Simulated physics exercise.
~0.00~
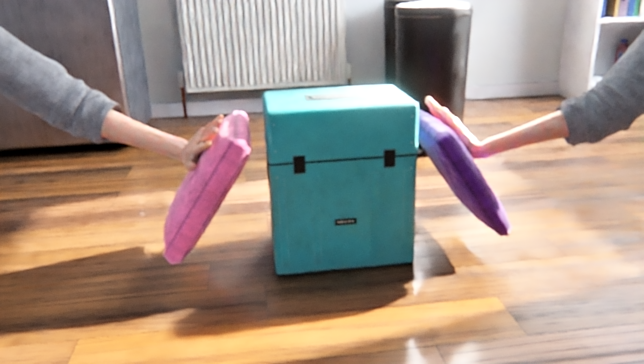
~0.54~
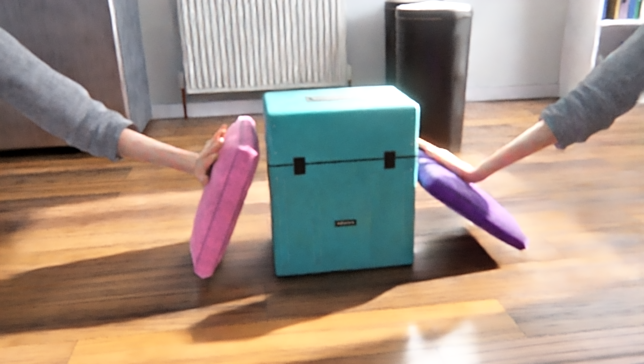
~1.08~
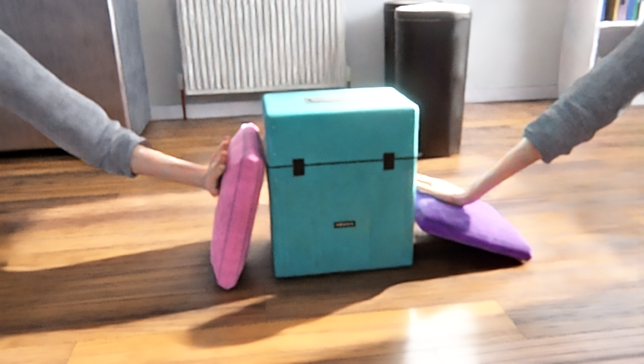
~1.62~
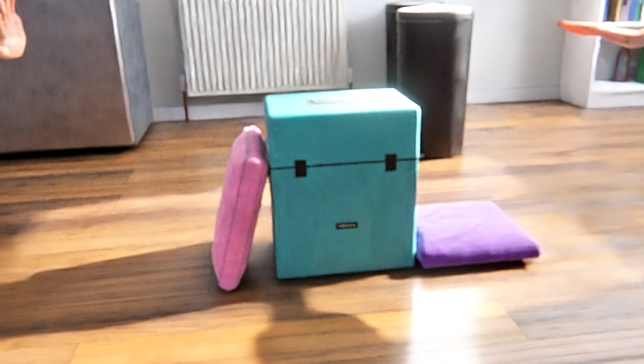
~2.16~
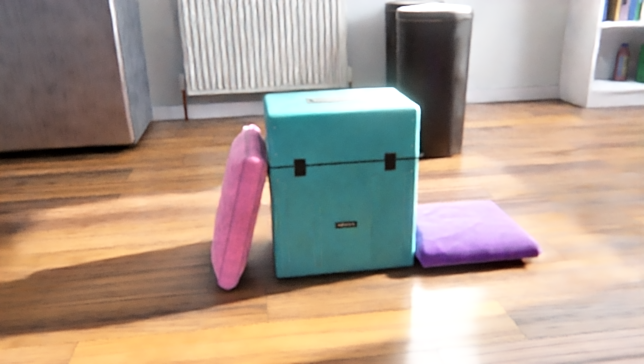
Pink and purple cushions being lowered by two hands against a turquoise chest, the pink staying propped, the purple ending flat.
